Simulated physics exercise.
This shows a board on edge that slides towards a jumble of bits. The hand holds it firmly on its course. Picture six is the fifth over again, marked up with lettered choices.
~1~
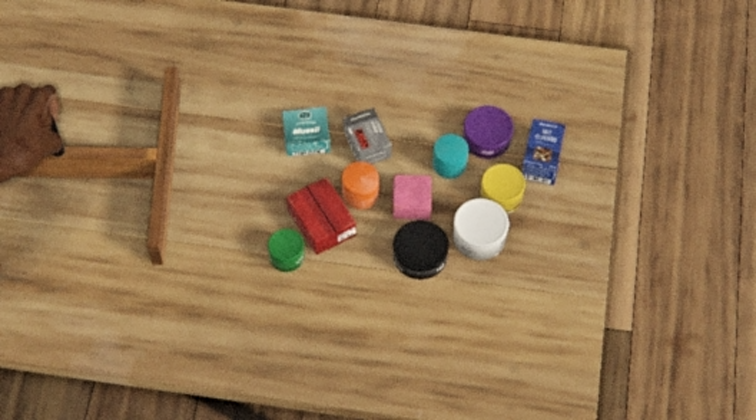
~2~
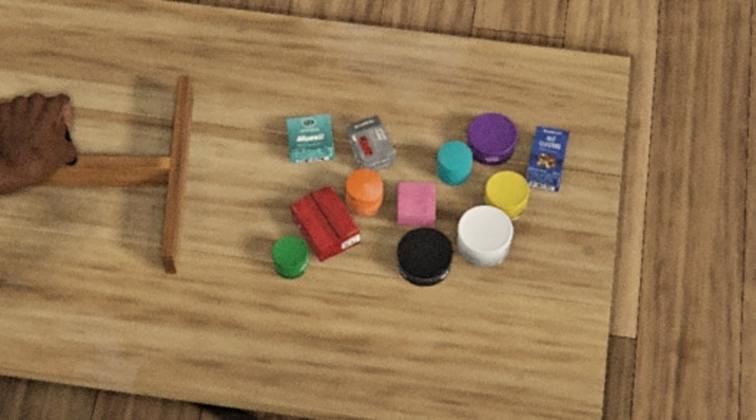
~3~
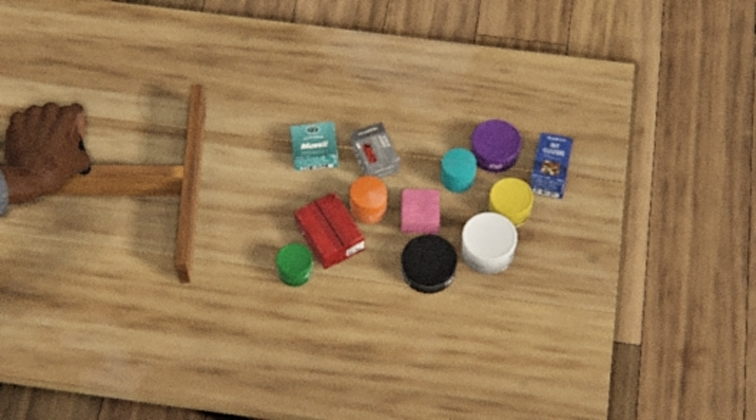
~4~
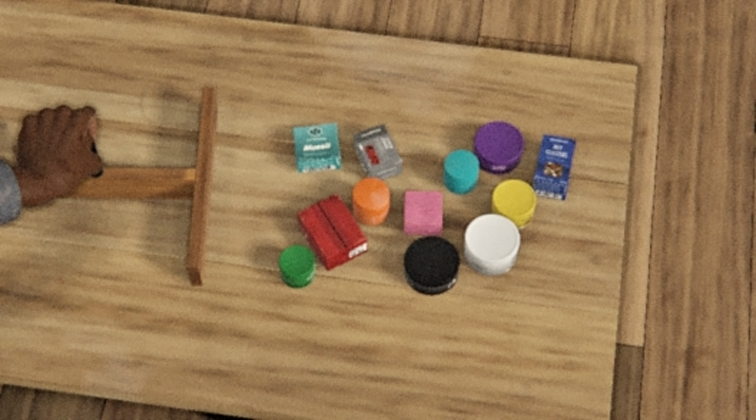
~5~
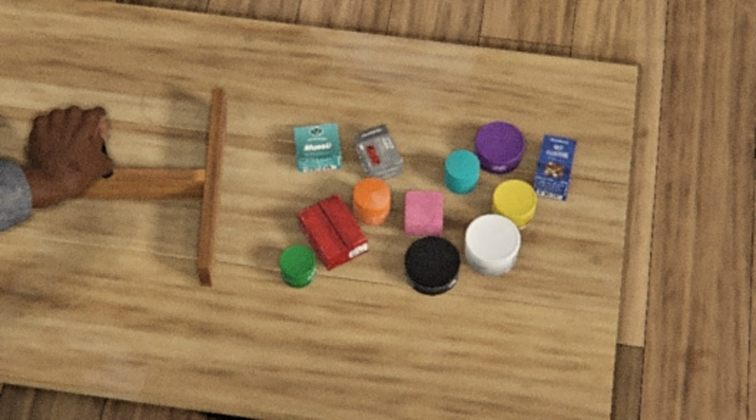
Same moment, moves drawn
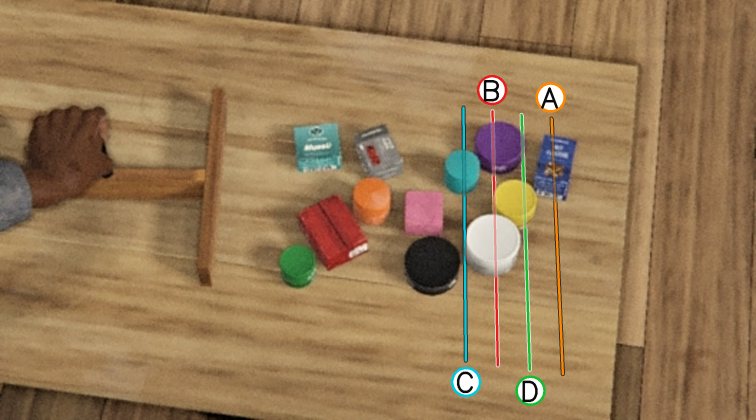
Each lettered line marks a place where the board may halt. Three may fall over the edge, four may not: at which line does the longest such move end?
It can go as far as D.
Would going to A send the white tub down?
Yes.
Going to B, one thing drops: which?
The blue packet goes over.
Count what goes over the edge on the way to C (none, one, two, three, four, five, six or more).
The count is none.
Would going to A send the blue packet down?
Yes.
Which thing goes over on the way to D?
It is the blue packet.
On the marked copy, A at (557, 240); B at (495, 232); C at (465, 228); D at (526, 236).
Following D. Soon after the start, board (322, 189); green tub (344, 271); grey packet (392, 156).
Later, board (436, 204); blue packet (580, 170); yellow tub (553, 213).
In the end, board (523, 215); blue packet over the edge; purple tub (628, 151); one fallen.
As for the rest, A drops five; B is within the limit but short; C is within the limit but short.
